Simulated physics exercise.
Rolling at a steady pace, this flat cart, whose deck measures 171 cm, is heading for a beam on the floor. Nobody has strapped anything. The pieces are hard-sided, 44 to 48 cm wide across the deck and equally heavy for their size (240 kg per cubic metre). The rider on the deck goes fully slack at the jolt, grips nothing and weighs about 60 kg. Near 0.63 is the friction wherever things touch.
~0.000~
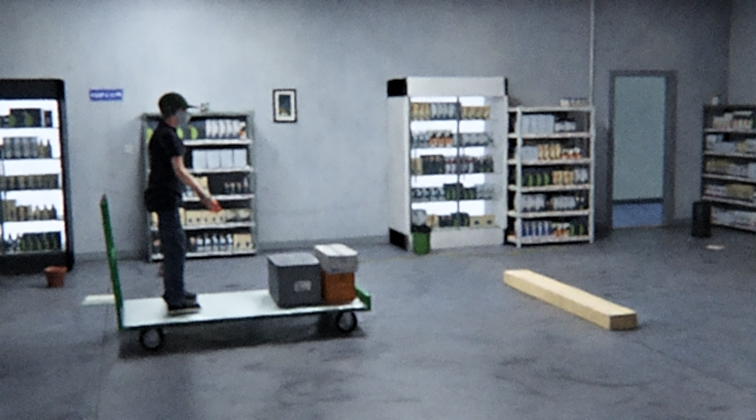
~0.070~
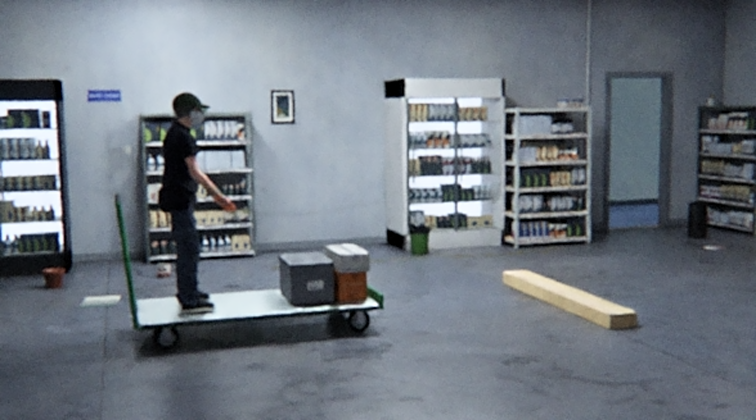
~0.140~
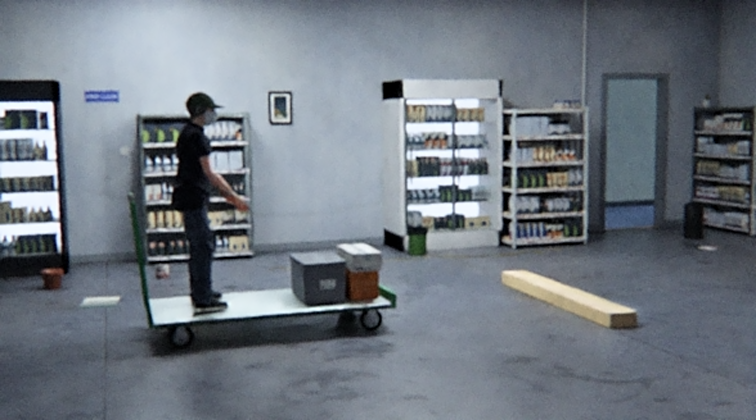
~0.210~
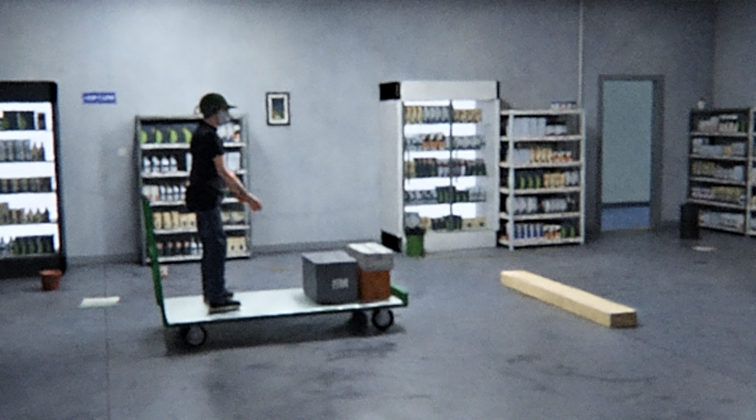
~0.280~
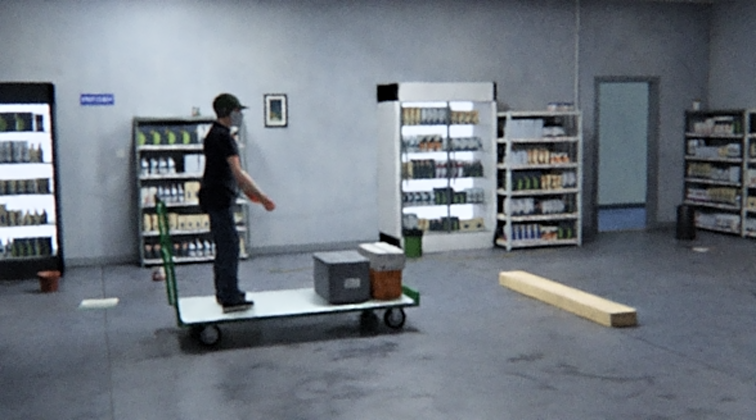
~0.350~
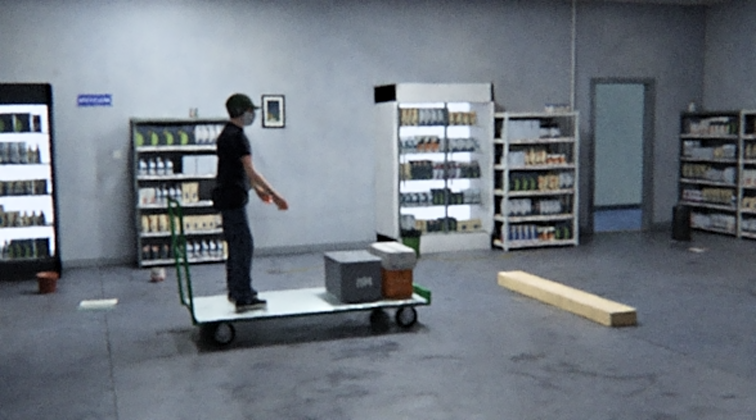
Person in a dark cap standing on a flat cart with boxes, rolling slowly rightward across a storeroom floor past stocked shelves.
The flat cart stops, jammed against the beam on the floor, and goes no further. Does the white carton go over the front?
Over the edge.
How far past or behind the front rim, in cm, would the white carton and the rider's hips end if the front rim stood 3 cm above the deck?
So the white one settles 10 cm beyond the rim and the hips 110 cm short of it.
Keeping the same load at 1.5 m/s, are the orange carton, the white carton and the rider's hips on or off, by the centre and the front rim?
Result: Orange safe; white gone; hips safe.
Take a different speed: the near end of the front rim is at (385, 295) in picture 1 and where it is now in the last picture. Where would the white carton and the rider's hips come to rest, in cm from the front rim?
Then white 10 behind, hips 120 behind.
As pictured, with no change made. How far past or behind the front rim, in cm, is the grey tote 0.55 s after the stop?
Roughly 40 cm short of the front rim.
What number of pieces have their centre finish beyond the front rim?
I make the total 1.
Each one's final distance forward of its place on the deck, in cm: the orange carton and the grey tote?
Roughly orange 5 cm, grey 10 cm.
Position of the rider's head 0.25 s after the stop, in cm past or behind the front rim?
Roughly 100 cm behind the front rim.
After 1.42 s the deck stops.
After 1.67 s the white carton is 1 cm behind the rim, tilted 25°, near (557, 245) in the last picture's view.
After 1.97 s the white carton is 14 cm past the rim, tilted 105°, near (572, 275) in the last picture's view.
After 2.42 s the white carton is 28 cm past the rim, tilted 180°, near (586, 292) in the last picture's view.
When all is still (2.6 s), past the rim, white carton; behind it, orange carton, grey tote and the rider's hips.
